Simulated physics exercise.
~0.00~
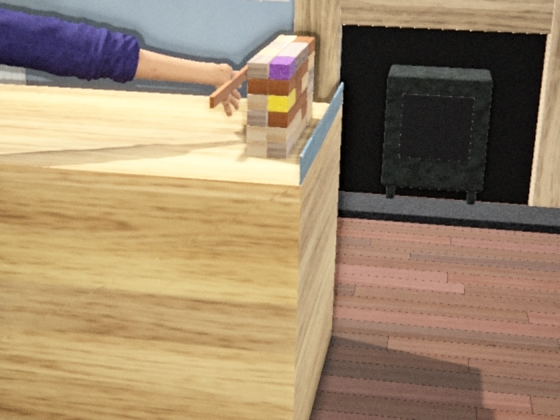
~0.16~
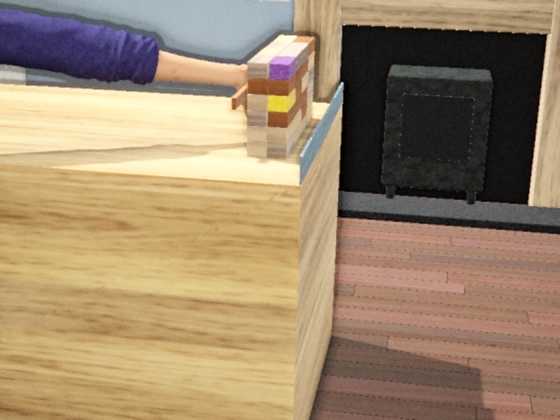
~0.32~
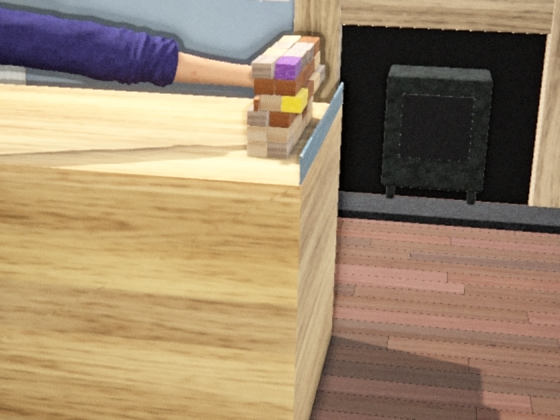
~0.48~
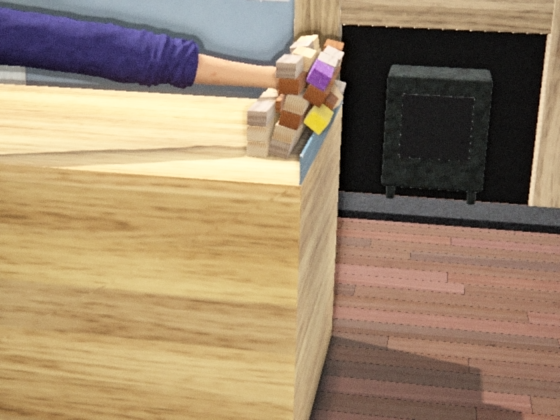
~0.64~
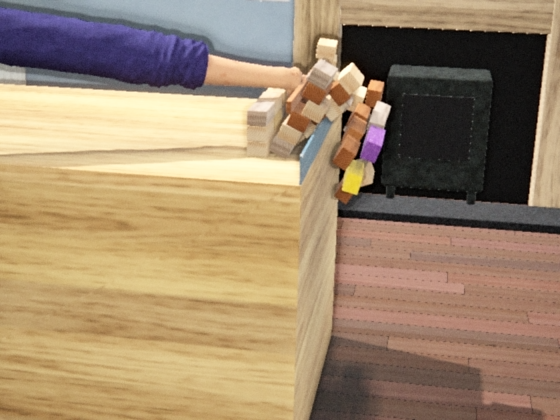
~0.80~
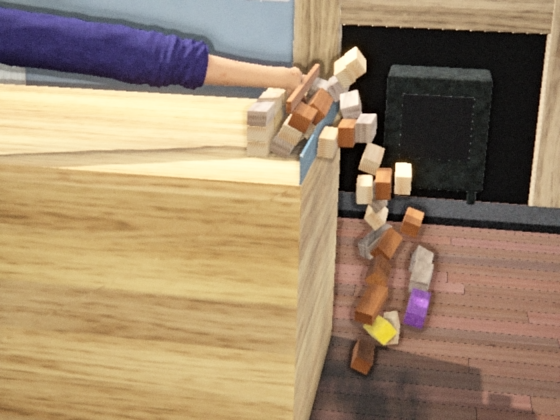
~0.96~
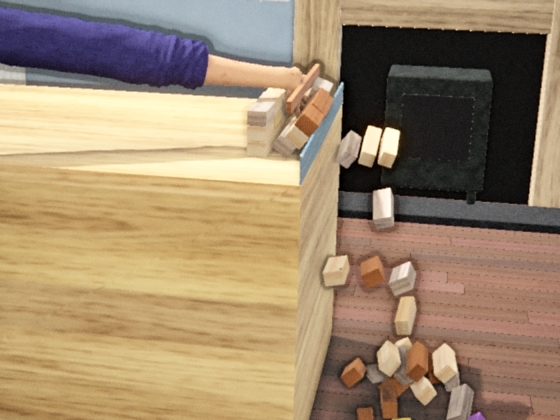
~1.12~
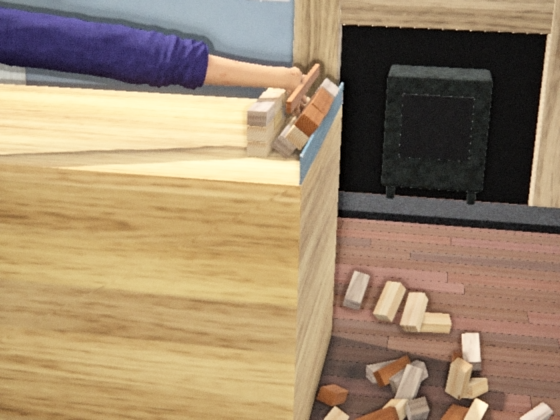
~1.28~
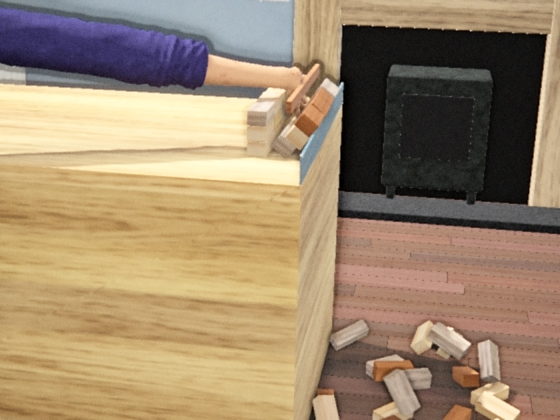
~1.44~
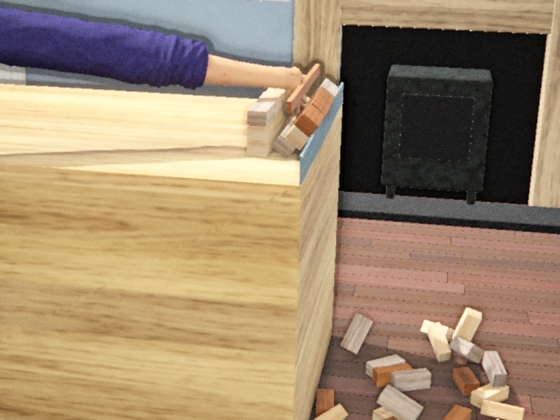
A tall stack of wooden blocks toppled off the right end of a sideboard when a purple-sleeved arm pushed a batten into it, sending many tumbling and scattering across the floor, while the rest stayed heaped against the low edge board.
